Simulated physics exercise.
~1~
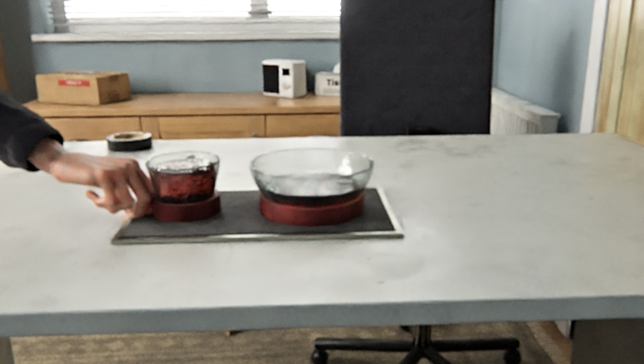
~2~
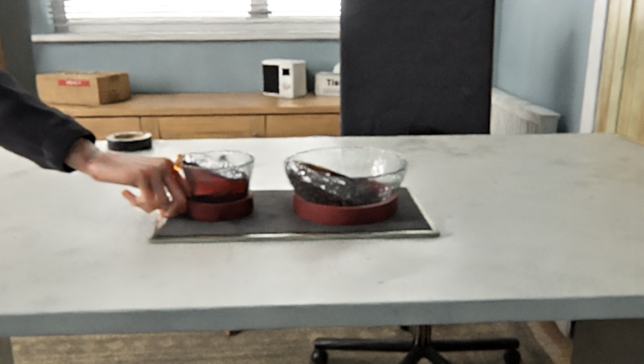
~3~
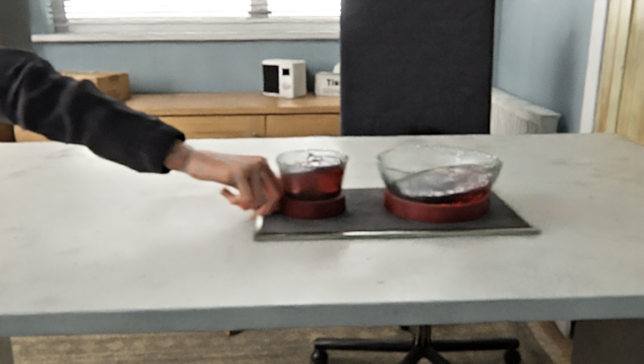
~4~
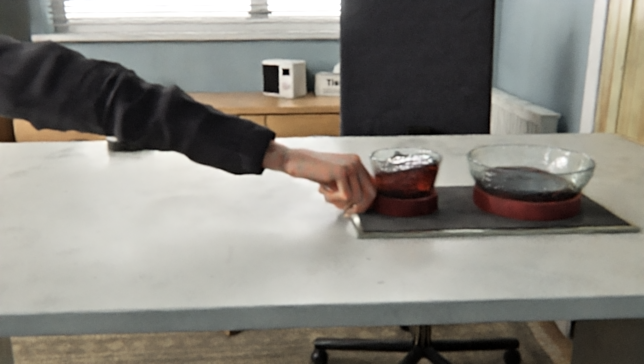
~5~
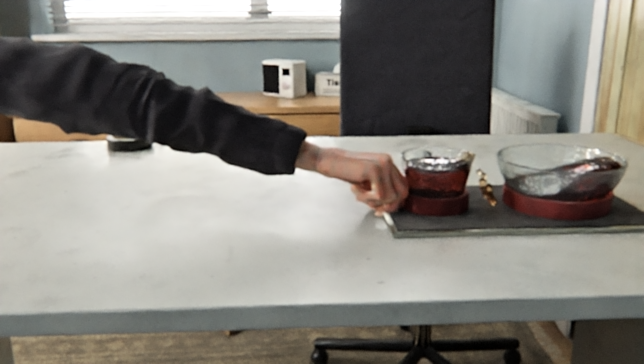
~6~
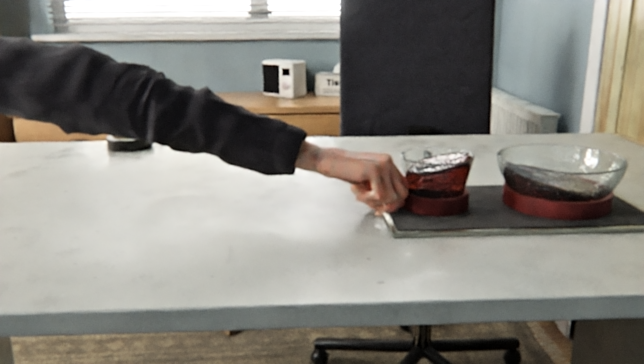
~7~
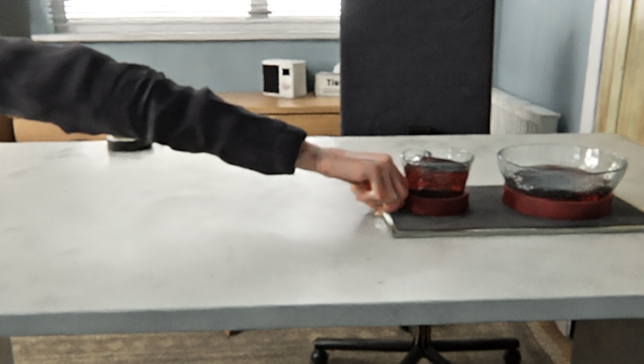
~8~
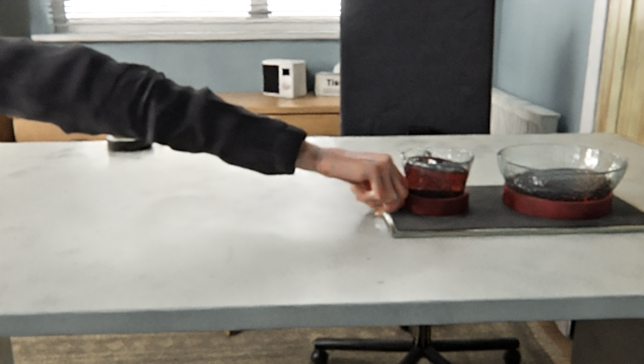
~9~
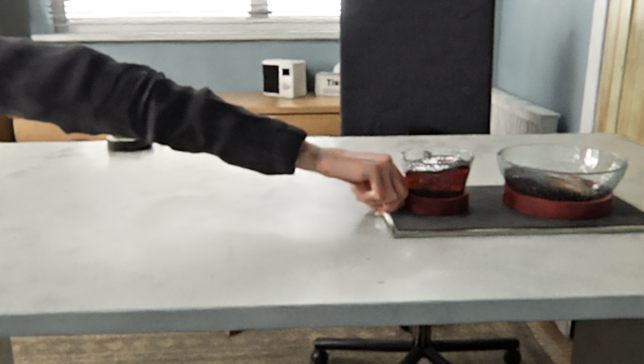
A dark tray carrying a small glass cup and a wider glass bowl of dark red tea was pushed rightward across the table by a hand, the tea tilting and some slopping from the cup as it stopped, before settling with the hand still there.
